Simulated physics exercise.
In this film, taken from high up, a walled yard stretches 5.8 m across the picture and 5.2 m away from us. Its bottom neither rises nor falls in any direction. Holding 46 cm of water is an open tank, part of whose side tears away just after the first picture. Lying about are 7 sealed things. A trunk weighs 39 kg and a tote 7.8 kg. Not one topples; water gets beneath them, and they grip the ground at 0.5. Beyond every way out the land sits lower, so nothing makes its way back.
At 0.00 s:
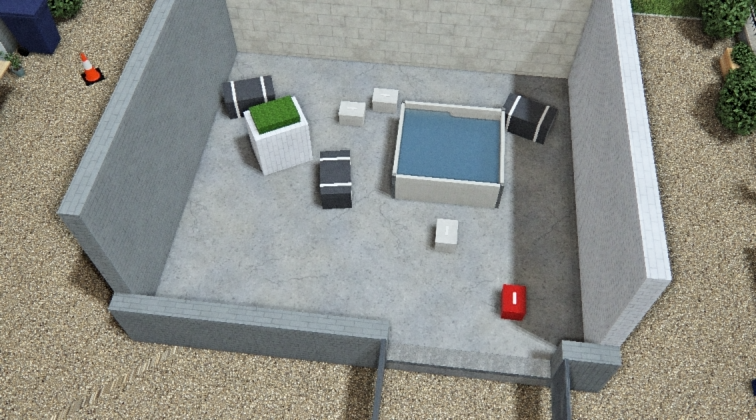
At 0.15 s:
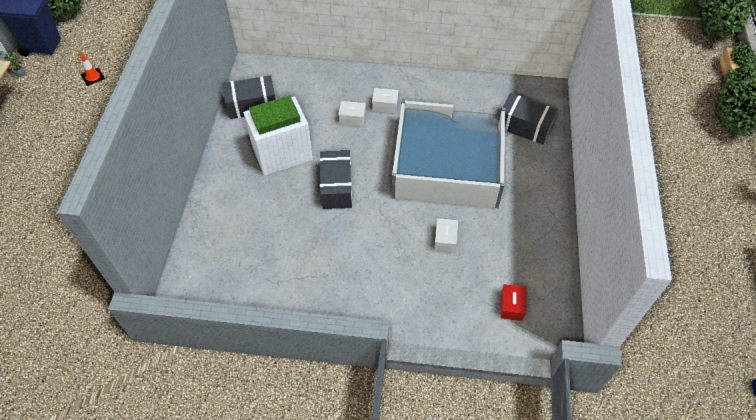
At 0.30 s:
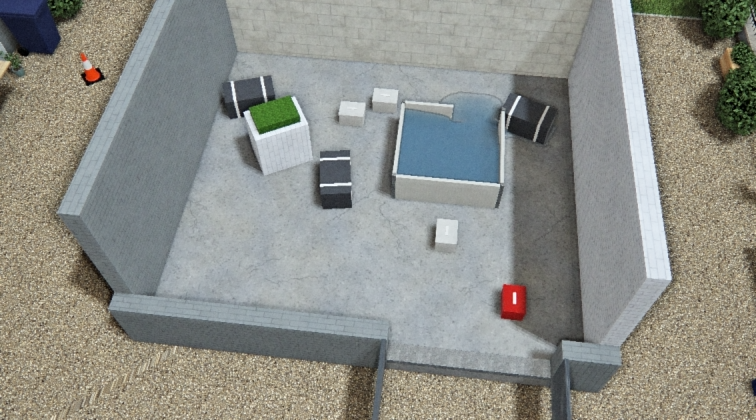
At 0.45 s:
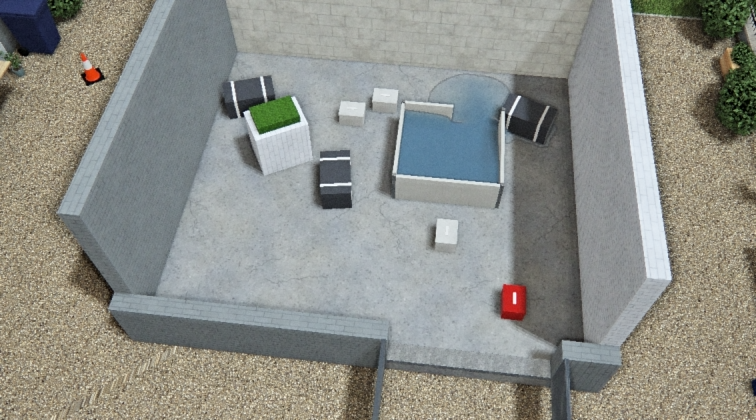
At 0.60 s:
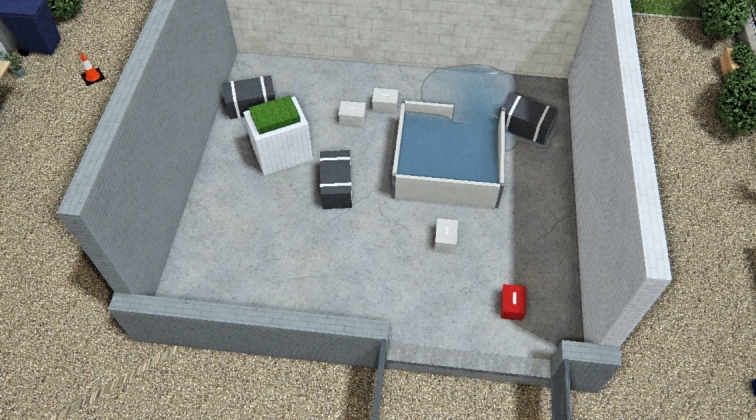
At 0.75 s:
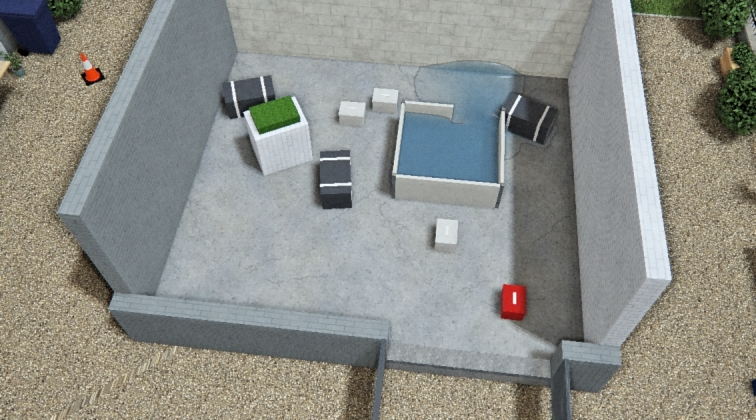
A walled yard held an open tank of water, a planter, a red tote and several boxes; part of the tank's back side gave way, and water spread across the floor behind it, while nothing else moved.
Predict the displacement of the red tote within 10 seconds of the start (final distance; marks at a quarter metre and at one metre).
As for the red tote, it stays about where it started.
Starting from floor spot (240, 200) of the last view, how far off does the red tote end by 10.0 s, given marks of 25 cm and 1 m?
Observed: Object is barely disturbed.
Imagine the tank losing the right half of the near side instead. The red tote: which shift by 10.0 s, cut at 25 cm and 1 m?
In that scenario the red tote would have been washed far off.
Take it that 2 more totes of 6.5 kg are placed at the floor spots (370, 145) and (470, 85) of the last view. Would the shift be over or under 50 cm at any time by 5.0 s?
Well, the first is lower and the second higher.
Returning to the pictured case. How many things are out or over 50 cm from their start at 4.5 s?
I make it 0.
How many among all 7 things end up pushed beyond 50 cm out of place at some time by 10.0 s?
0.
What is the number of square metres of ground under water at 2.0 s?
Somewhere around 8.0 m2, roughly.
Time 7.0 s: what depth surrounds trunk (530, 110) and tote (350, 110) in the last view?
Some 6 cm at the first, some 2 cm at the second.
After 2.0 s the red tote is near (515, 299), 0.0 m from its start, aground; 0 of 7 are out; 0 afloat.
After 4.5 s the red tote is near (515, 299), 0.0 m from its start, aground; 0 of 7 are out; 0 afloat.
After 7.0 s the red tote is near (515, 299), 0.0 m from its start, aground; 0 of 7 are out; 0 afloat.
After 10.0 s the red tote is near (515, 299), 0.0 m from its start, aground; 0 of 7 are out; 0 afloat.
